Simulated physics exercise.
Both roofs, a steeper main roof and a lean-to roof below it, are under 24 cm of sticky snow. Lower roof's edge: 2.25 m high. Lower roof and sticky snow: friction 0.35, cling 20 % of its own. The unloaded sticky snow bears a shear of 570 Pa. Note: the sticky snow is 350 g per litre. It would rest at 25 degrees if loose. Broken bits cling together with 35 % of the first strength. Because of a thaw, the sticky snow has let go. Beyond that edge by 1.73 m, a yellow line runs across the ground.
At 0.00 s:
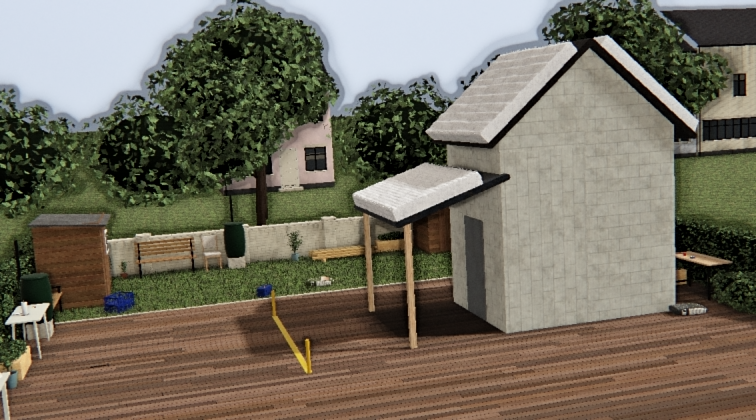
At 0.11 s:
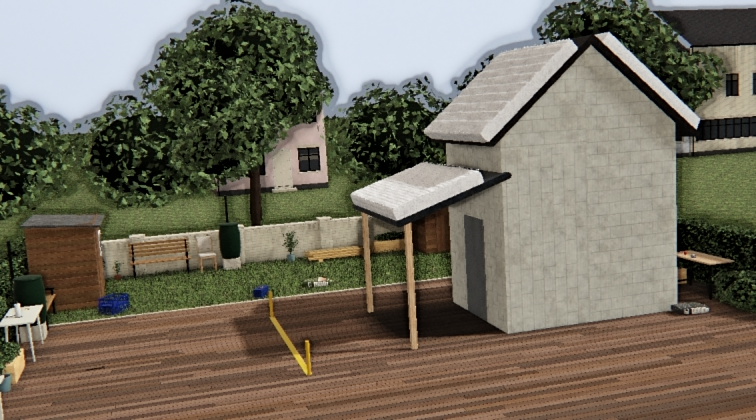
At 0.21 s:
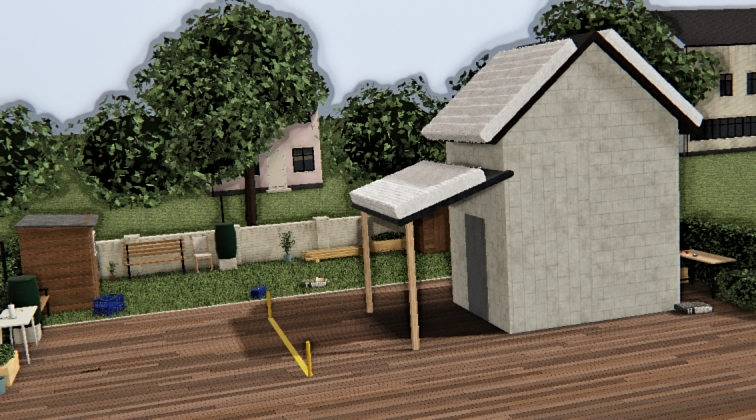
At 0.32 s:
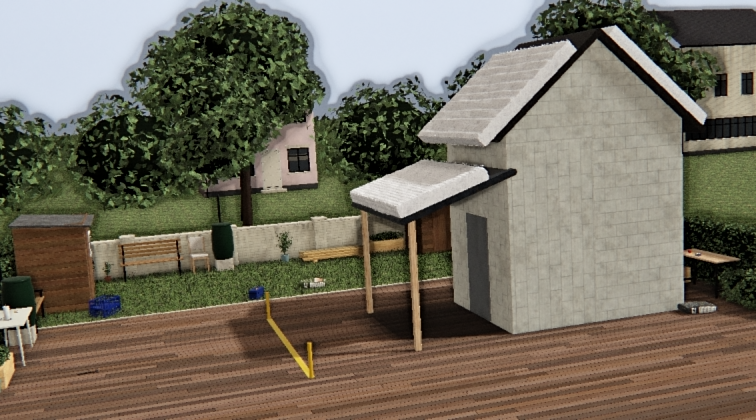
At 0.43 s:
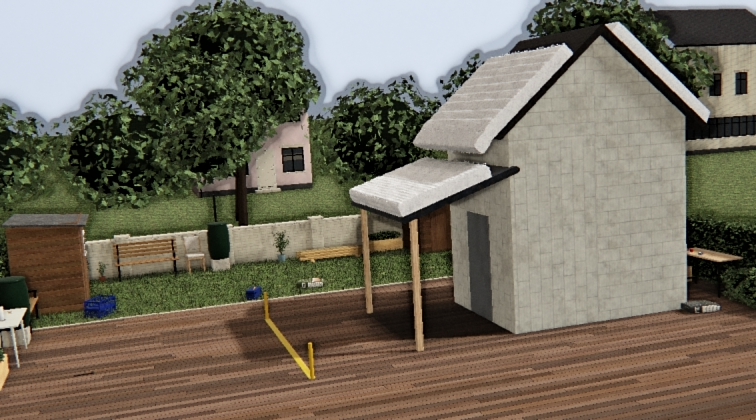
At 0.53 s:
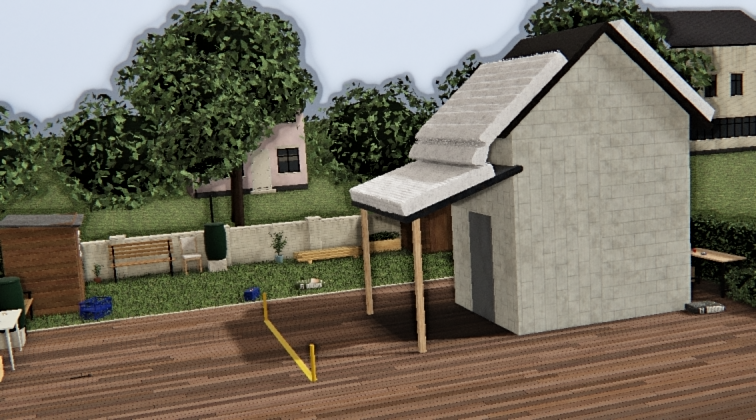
A tall, pale block-walled shed with thick white snow on its steep main roof and on the lean-to roof below stands on the right of a brown plank deck, seen from slightly above. A yellow line crosses the deck left of the lean-to's wooden posts, with a brown hut, low wall, green trees and houses behind. The upper snow slides down leftward over the lower roof, its lower part bending, while the view drifts slightly.
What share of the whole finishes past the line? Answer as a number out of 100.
I would say 25 per cent of the whole.
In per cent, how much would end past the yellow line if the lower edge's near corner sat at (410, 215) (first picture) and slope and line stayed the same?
Estimate: Approx. 25 %.
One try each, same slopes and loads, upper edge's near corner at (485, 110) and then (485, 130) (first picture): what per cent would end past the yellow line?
The first try gives about 40 % and the second about 35 %.
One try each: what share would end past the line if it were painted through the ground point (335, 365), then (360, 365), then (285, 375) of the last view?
One by one: 40 in a hundred, 55 in a hundred, 16 in a hundred.
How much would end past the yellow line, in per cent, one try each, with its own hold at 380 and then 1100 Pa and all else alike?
30 %, then 6 %.
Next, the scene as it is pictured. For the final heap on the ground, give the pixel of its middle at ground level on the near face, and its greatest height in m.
It sits close to (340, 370), some 0.4 m high.
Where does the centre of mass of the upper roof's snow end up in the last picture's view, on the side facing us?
Pretty much at (338, 330), I'd say.
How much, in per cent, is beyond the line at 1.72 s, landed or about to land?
0 percent.
After 1.07 s, none is below the lower edge and 0 % is past the line.
After 1.72 s, 41 % is below the lower edge and 0 % is past the line.
After 2.36 s, 70 % is below the lower edge and 23 % is past the line.
After 3.00 s, 80 % is below the lower edge and 25 % is past the line.
After 4.60 s, 81 % is below the lower edge and 25 % is past the line.
